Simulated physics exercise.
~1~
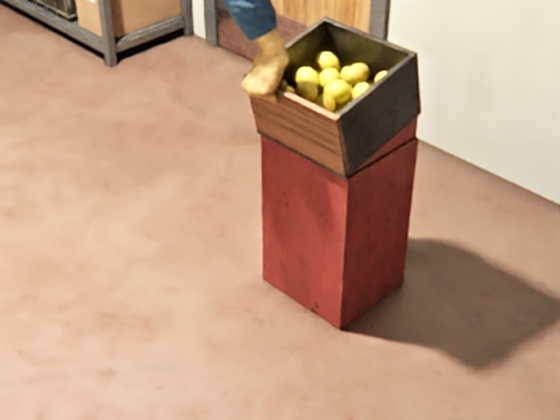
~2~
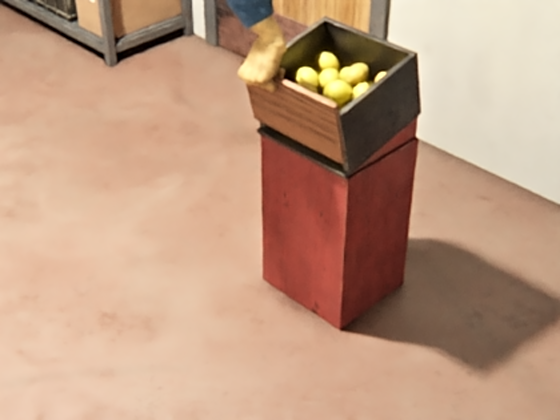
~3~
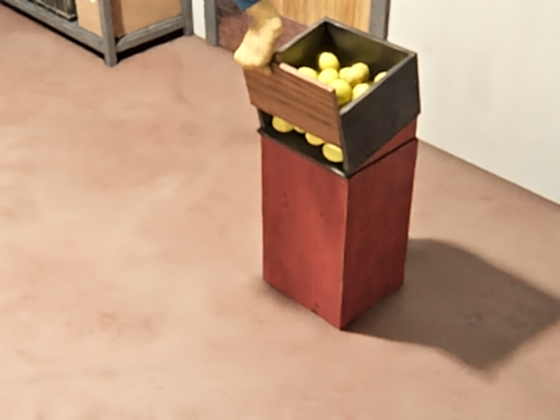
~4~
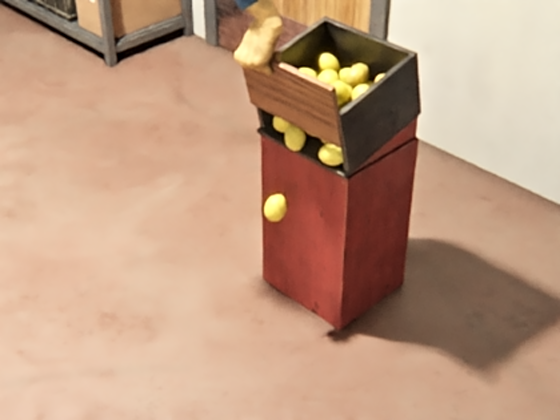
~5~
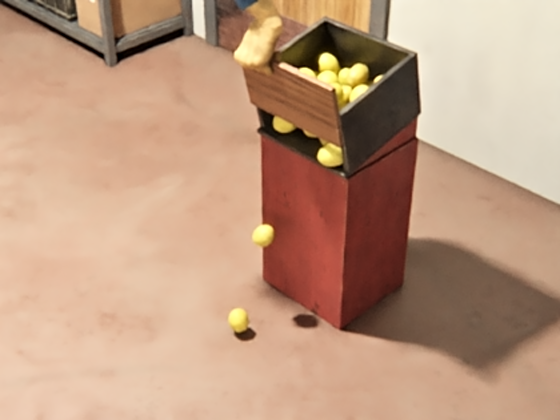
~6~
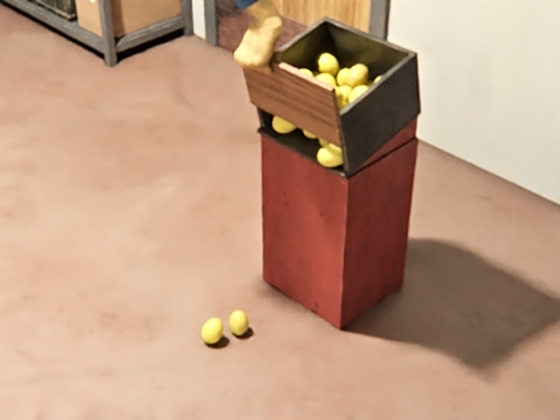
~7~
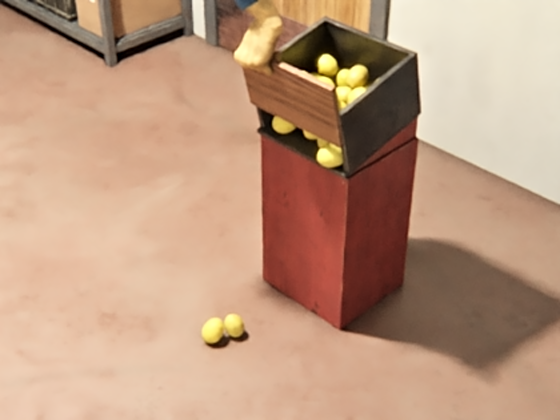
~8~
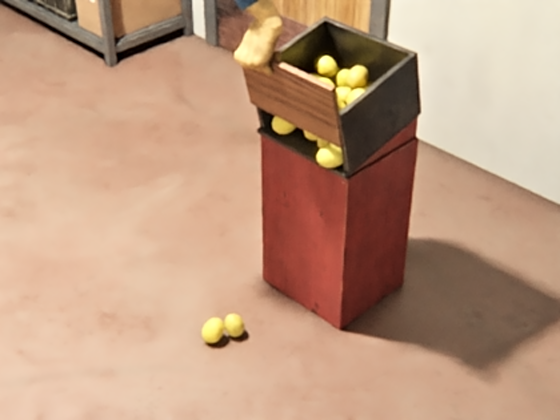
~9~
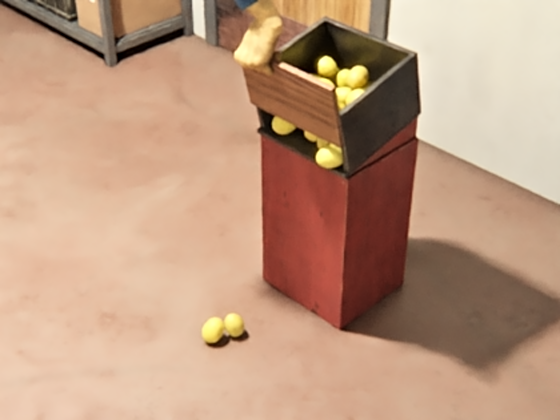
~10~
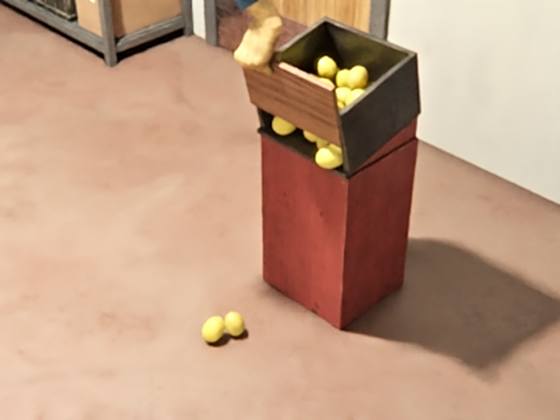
At first, a dark display bin full of lemons sits tilted on a red pedestal, its wooden front gate closed and a gloved hand resting at the gate's upper edge. The hand raises the gate a little, opening a gap along the bottom where several lemons show. Two lemons slip out and drop past the front of the pedestal, one after the other. They land on the floor to the lower left and come to rest side by side. The gate stays raised, yet the other lemons remain in the bin, some of them crowded at the opening.
